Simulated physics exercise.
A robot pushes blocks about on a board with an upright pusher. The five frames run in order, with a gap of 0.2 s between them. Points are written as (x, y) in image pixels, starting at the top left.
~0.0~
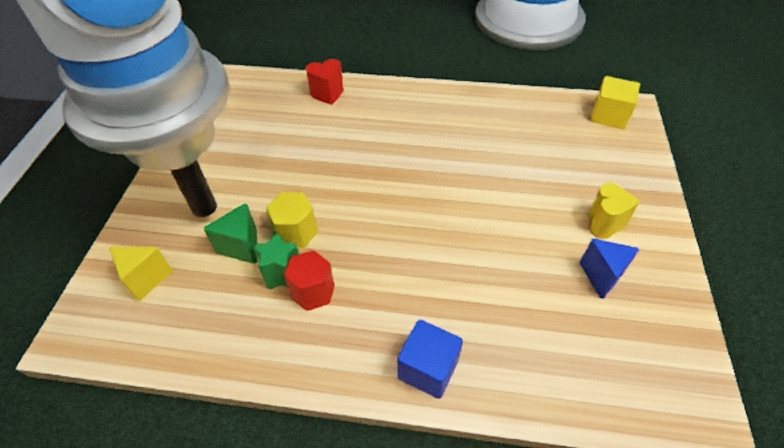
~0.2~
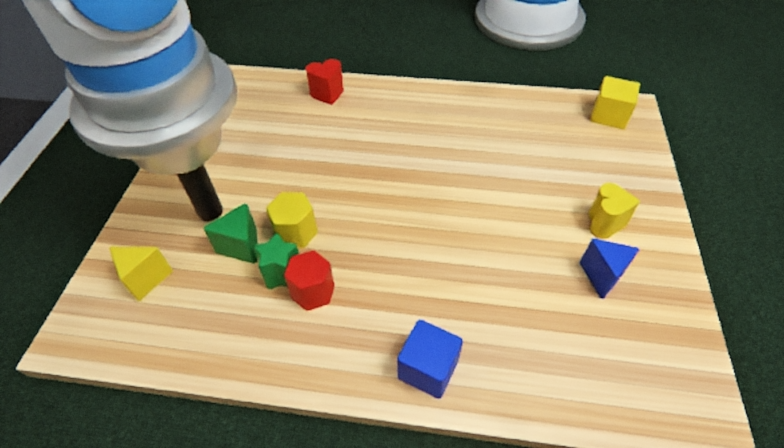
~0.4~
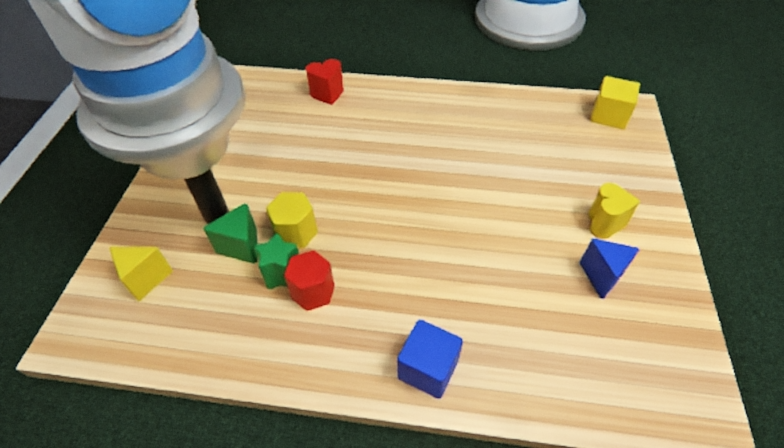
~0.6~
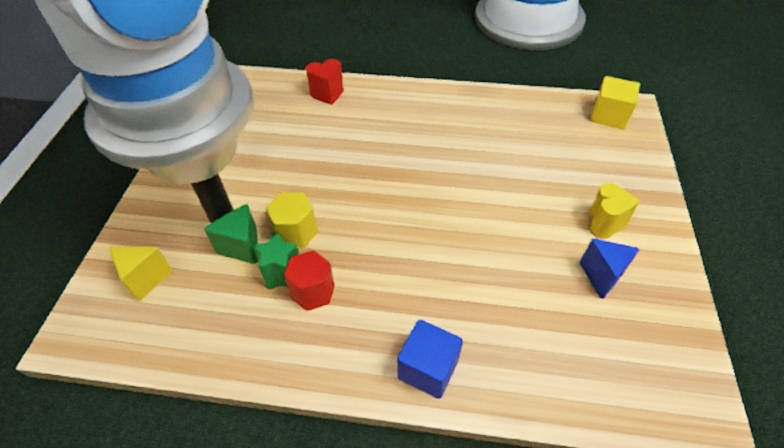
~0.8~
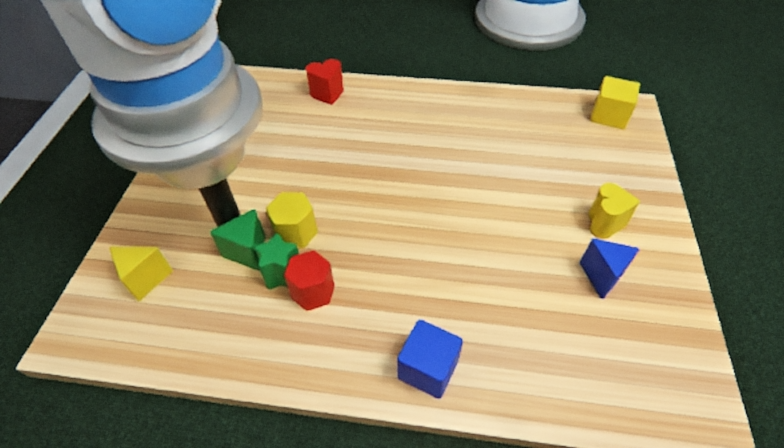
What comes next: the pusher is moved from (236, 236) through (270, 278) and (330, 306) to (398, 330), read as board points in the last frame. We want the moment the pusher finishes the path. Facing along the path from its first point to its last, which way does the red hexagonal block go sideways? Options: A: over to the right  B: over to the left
B (over to the left)
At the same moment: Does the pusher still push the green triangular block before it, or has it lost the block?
The pusher should slip past it.
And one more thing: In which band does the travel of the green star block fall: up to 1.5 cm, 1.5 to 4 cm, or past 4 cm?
The block winds up beyond 4 cm from where it is now.
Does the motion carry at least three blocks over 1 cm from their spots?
That would be a yes.
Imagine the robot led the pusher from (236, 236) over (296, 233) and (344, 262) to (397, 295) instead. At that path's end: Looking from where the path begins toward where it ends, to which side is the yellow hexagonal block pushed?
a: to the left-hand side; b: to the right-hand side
Choice a: To the left-hand side.
The first path, step by step. One third of the way, pusher at (266, 267); green triangular block at (255, 281), turned 30° clockwise; green star block at (291, 292), turned 40° anticlockwise; red hexagonal block at (330, 278), turned 40° anticlockwise.
Two thirds of the way, pusher at (328, 295); green triangular block at (257, 291), turned 60° clockwise; green star block at (308, 310), turned 15° anticlockwise; red hexagonal block at (362, 282), turned 70° anticlockwise.
At the end, pusher at (398, 320); green triangular block at (257, 291), turned 60° clockwise; green star block at (310, 311); red hexagonal block at (418, 281), turned 135° anticlockwise; blue square unmoved.
